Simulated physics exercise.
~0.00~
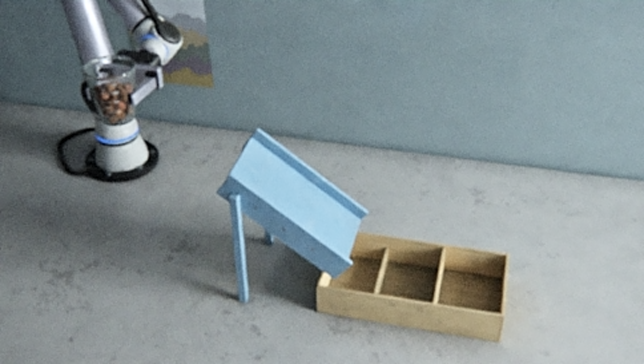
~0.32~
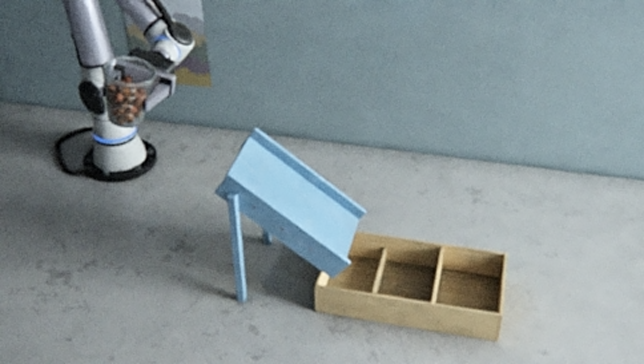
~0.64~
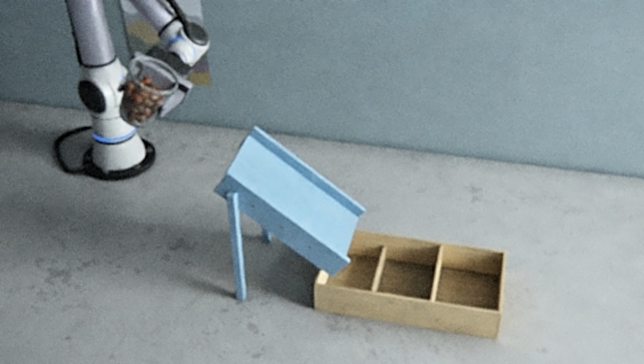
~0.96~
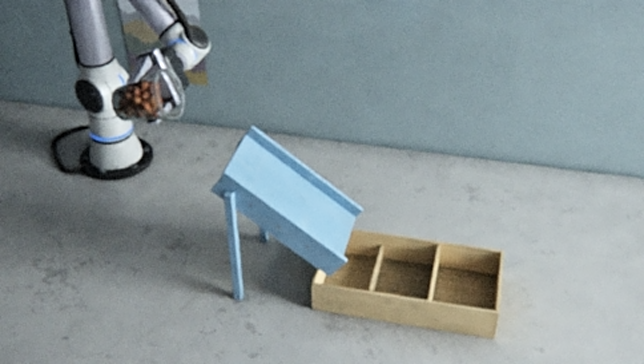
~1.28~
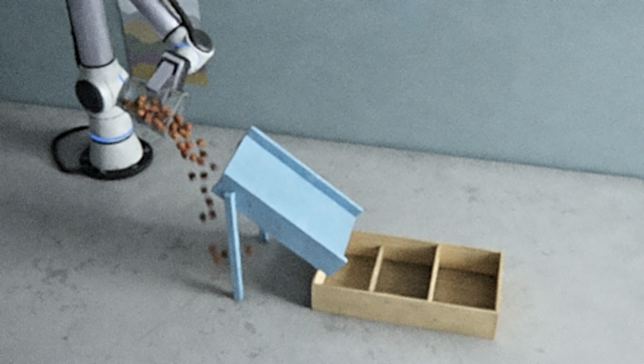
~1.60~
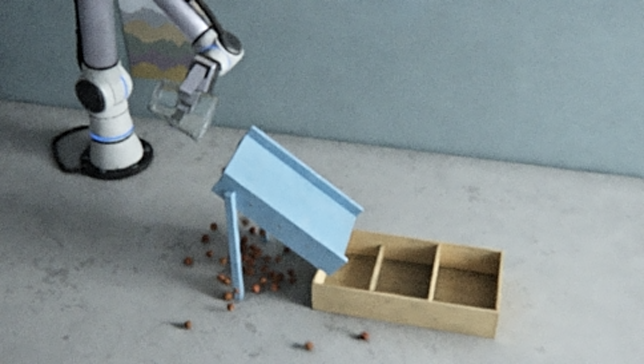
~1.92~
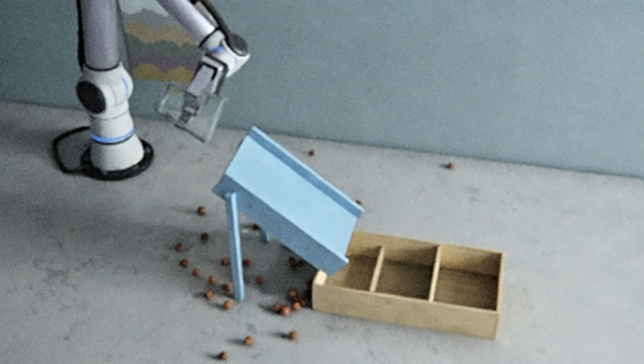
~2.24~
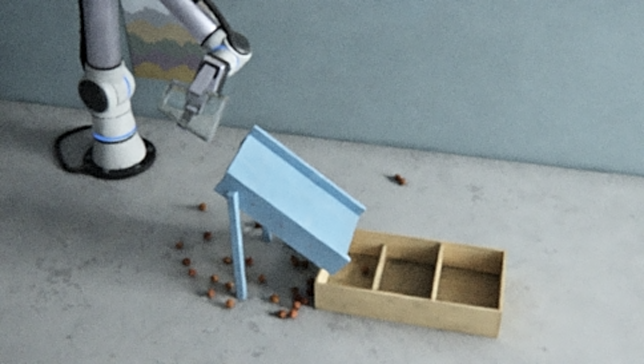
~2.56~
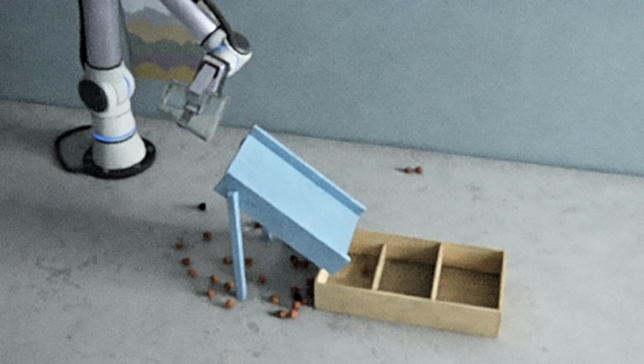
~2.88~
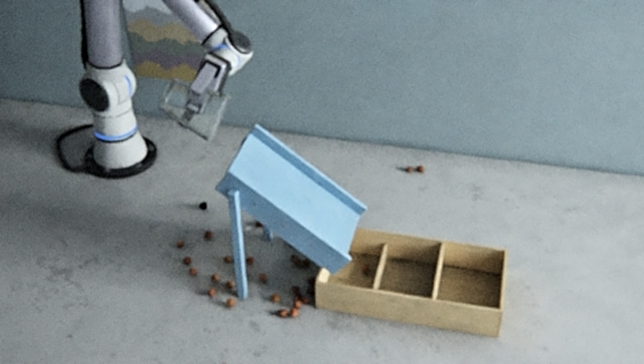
A white and grey robot arm at the upper left, seen from above at an angle, holds a clear tumbler of brown hazelnuts over a grey table top before a blue-grey wall. A light blue chute stands in the middle, sloping down to a wooden box with three compartments on the right. The arm swings the tumbler rightward and tips it over. The nuts pour out short of the chute, drop around its legs and scatter. The arm moves slightly farther right and stops, leaving nearly all the nuts on the table and the box's middle compartment empty.
